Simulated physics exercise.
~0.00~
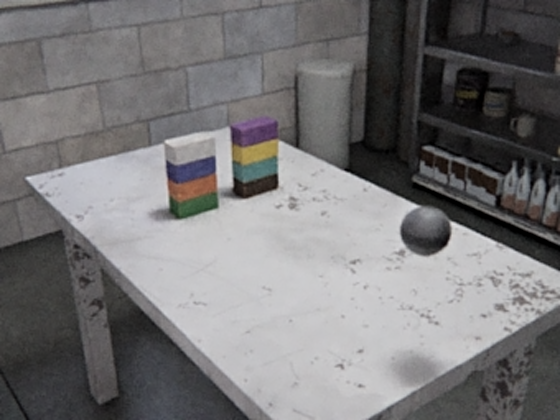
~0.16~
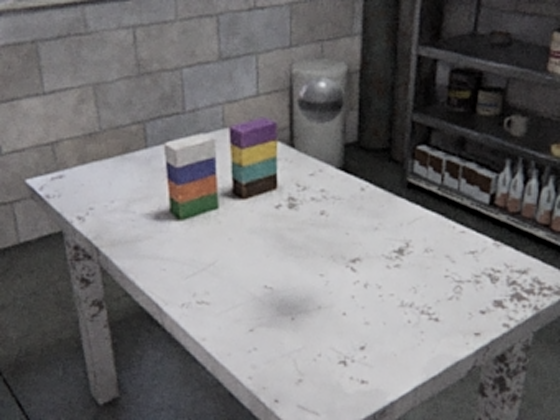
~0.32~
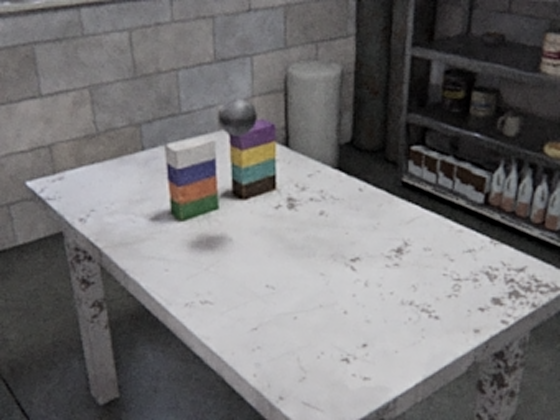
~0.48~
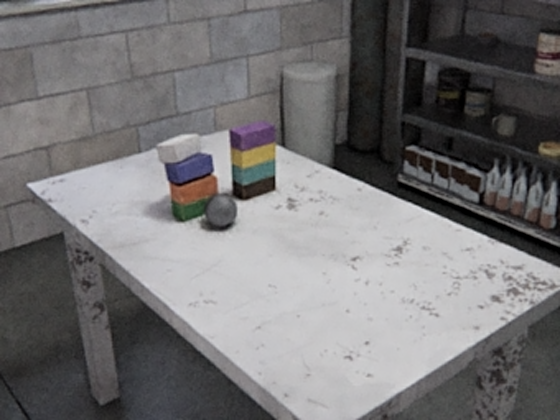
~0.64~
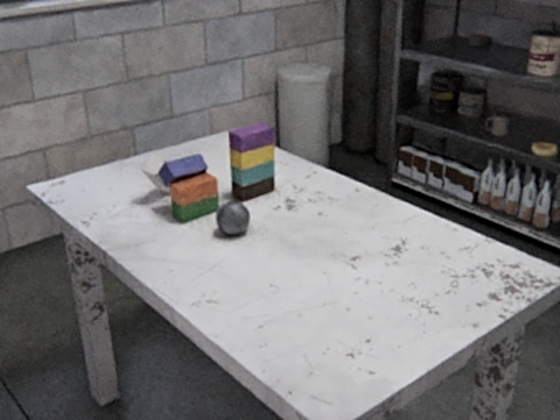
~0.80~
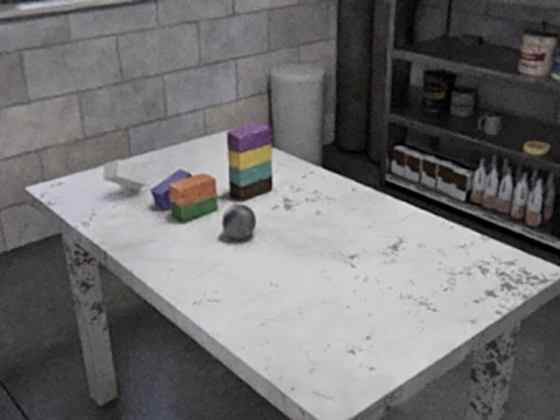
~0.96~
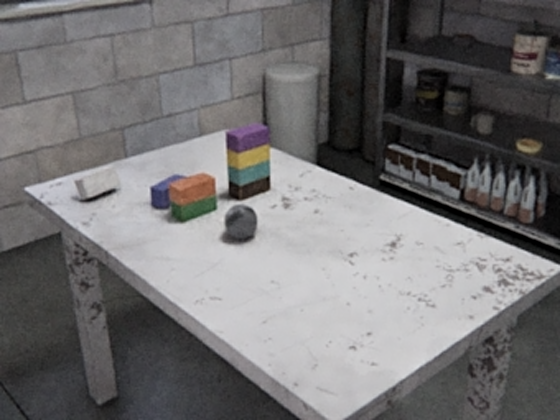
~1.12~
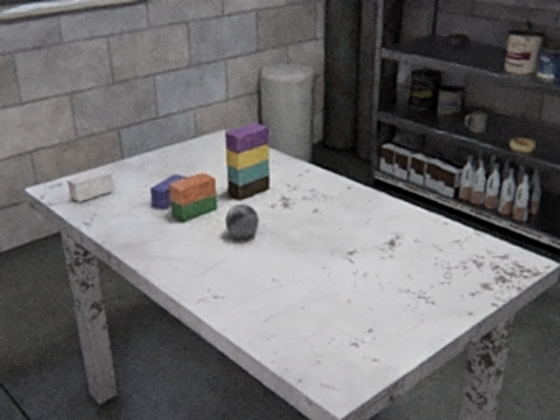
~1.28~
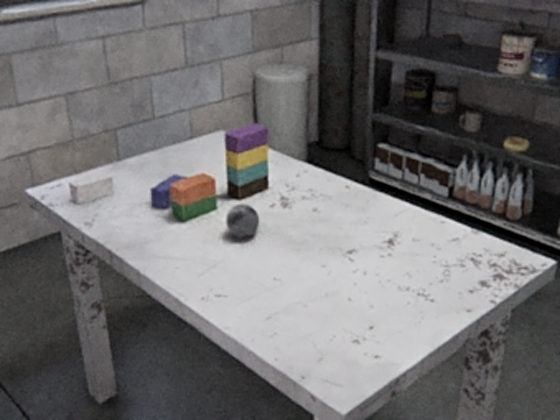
In a dim room with a block wall and metal shelving, a worn white table holds two small stacks of coloured blocks, four in each. A grey ball sails in from the right above the tabletop, travelling left toward the stacks. It drops beside the left stack, whose white and blue blocks begin to tilt. The white block tumbles off to the left, and the blue one tips over after it, while the ball shifts slightly right and settles. At the end, both lie on the table, with orange still on green and the right stack standing intact.
